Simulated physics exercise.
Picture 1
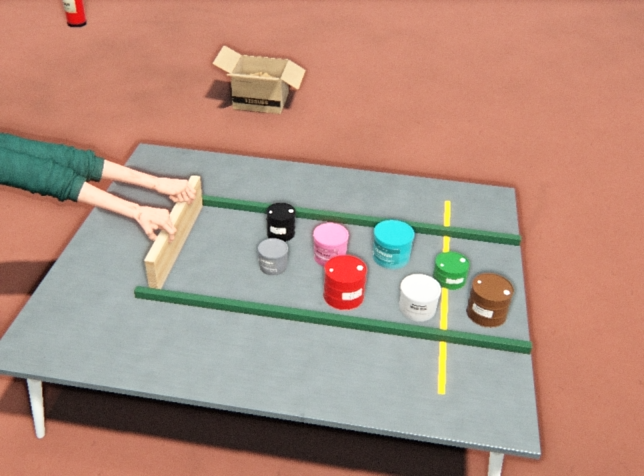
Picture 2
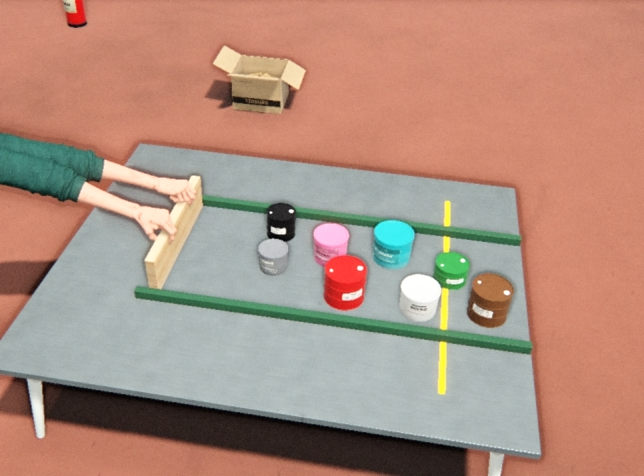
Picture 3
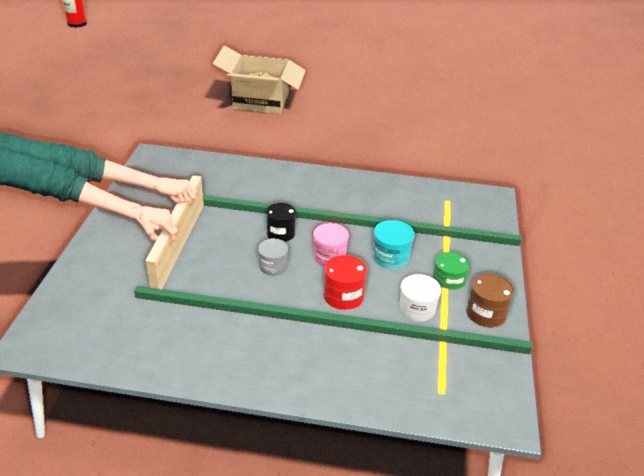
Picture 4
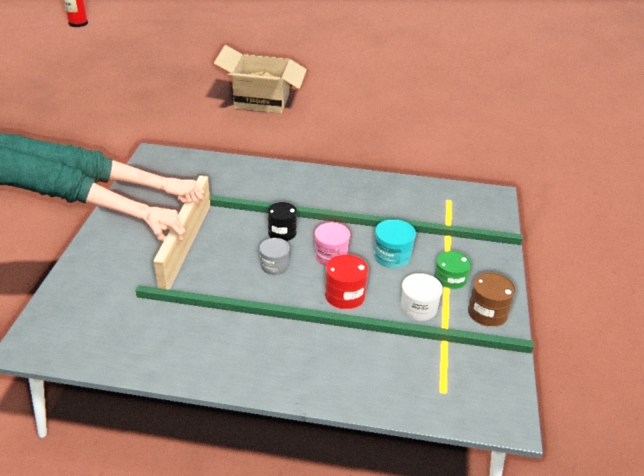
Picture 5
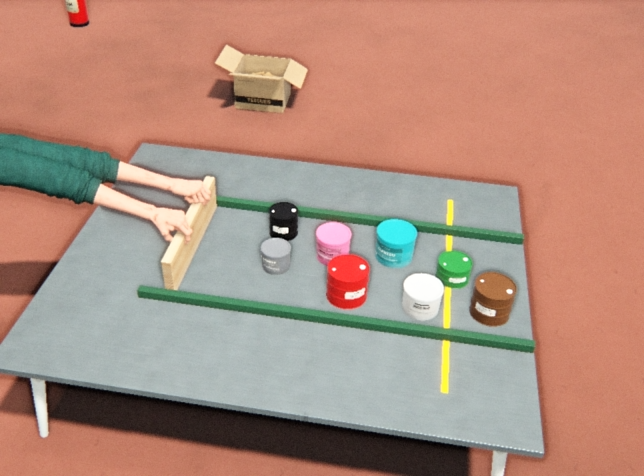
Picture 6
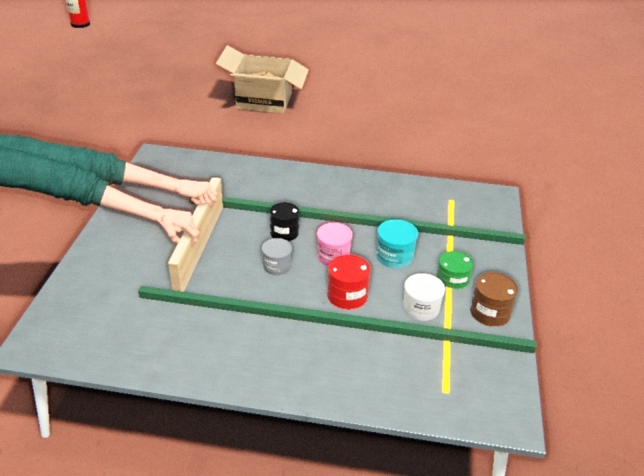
Two green-sleeved arms hold a pale wooden plank still at the left of a grey table on reddish ground, seen from above at an angle. Between two green rails sit black, grey, pink, red, cyan, white, green and brown canisters, with yellow tape near the right and an open cardboard box behind. The hands then slide the plank a little rightward, not touching the canisters, as the view shifts very slightly.
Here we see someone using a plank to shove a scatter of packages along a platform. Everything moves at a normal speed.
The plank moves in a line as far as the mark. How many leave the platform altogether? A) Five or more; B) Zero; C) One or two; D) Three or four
One or two (C).
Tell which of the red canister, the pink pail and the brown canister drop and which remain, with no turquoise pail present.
The red canister remains in place while the pink pail remains in place, and the brown canister falls away.
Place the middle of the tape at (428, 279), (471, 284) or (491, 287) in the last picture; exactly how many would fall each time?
The counts would be 0, 1 and 4.
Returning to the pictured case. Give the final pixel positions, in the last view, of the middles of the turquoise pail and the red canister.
Listed in order, first is (499, 247) and the other is (472, 301).
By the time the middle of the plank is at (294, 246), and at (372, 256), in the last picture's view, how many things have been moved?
2 by the first point, 6 by the second.
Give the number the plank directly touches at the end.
Number in contact with it: 4.
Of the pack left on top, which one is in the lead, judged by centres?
The white pail, it is.
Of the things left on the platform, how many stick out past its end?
I make it 0.
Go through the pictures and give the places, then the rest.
In the first frame, brown canister (490, 300); green canister (451, 271); white pail (419, 298); plank (176, 231); tape (445, 282).
In the second frame, green canister (451, 271); grey pail (273, 258).
In the third frame, white pail (419, 298); pink pail (330, 246).
In the fourth frame, brown canister (491, 300); plank (185, 231).
In the fifth frame, green canister (454, 269); red canister (348, 282).
In the sixth frame, brown canister (494, 299); green canister (455, 270); white pail (423, 297); plank (198, 233); tape (449, 282).
Soon after, none off yet; brown canister at rest near (494, 299); green canister at rest near (455, 270); white pail at rest near (423, 297).
In the end, the number that fall off is one or two; gone, brown canister.
